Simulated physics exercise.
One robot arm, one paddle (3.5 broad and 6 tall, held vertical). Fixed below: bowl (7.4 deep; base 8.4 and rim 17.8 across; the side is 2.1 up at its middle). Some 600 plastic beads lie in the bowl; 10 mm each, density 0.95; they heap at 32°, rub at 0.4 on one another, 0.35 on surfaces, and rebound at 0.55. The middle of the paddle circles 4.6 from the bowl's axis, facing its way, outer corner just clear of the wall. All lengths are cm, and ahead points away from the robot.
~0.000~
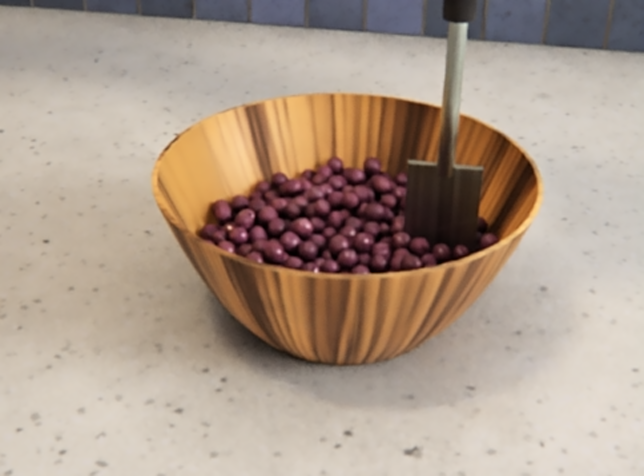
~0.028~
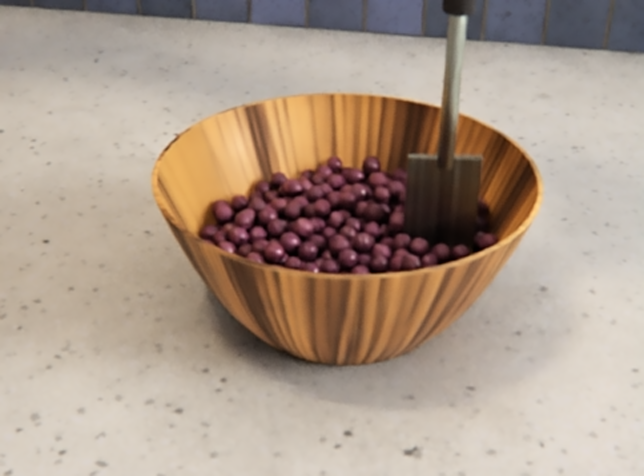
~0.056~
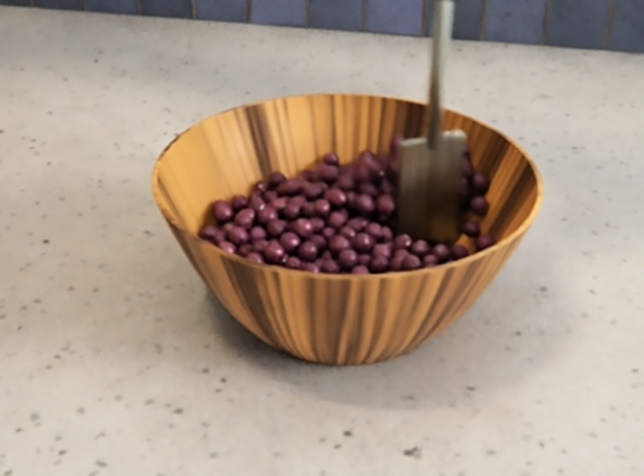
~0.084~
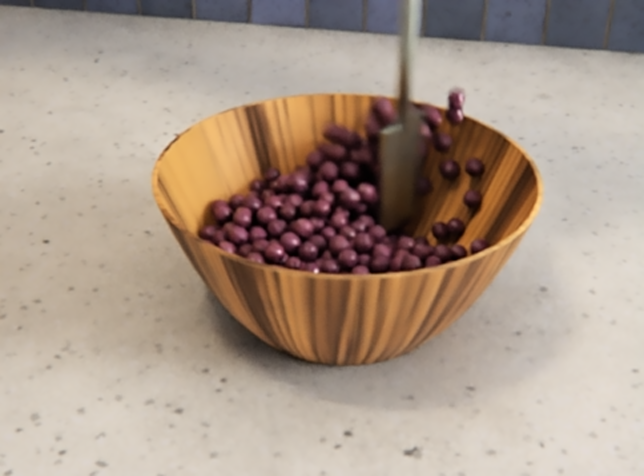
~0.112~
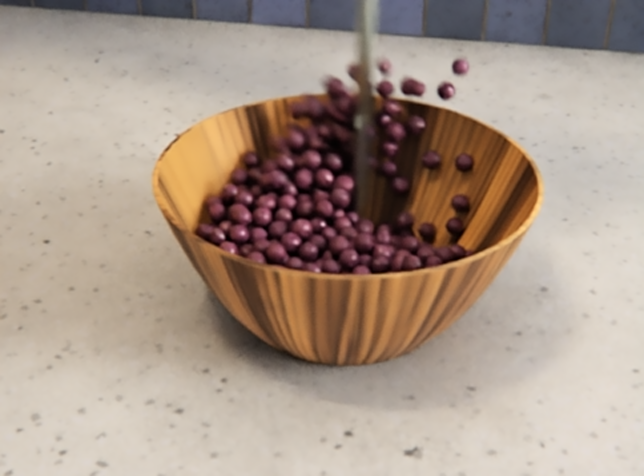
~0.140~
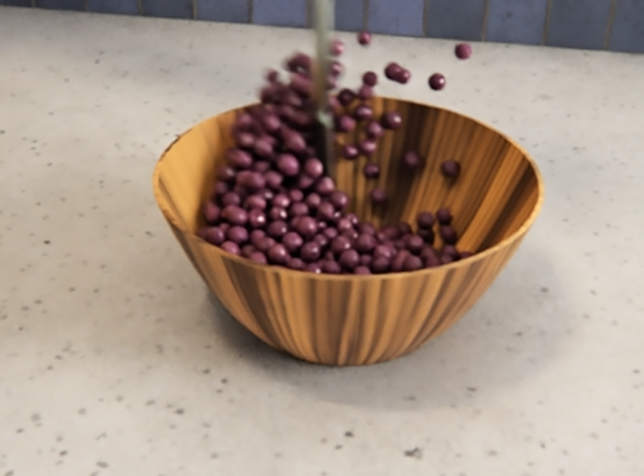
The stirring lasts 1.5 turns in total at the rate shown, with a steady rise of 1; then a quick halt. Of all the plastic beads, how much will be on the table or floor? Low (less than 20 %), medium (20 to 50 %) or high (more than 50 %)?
Answer: Medium; 20 to 50 % of the plastic beads finish on the table or floor.
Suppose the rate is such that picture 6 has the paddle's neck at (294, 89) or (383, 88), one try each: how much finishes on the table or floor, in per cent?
Some 35 and 15 per cent.
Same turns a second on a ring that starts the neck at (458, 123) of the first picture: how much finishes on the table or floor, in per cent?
About 25 per cent.
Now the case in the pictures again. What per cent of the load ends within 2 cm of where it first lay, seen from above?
Some 20 per cent.
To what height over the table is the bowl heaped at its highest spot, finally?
Roughly 6.0 cm.
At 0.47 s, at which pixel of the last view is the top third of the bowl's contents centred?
At about (359, 165).
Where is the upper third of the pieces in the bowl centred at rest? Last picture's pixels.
At about (305, 252).
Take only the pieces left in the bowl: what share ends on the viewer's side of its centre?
Some 55 per cent.
By 0.31 s, 278° round, highest piece 12 above the table; 514 in the bowl, 27 on the table or floor, 55 in flight or on the tool.
By 0.47 s, 80° round, highest piece 10 above the table; 452 in the bowl, 99 on the table or floor, 45 in flight or on the tool.
By 0.76 s, 180° round, highest piece 6 above the table; 419 in the bowl, 177 on the table or floor.
By 1.46 s, 180° round, highest piece 6 above the table; 419 in the bowl, 177 on the table or floor.
Final count, 419 in the bowl, 177 on the table or floor. That is 30 % on the table or floor.
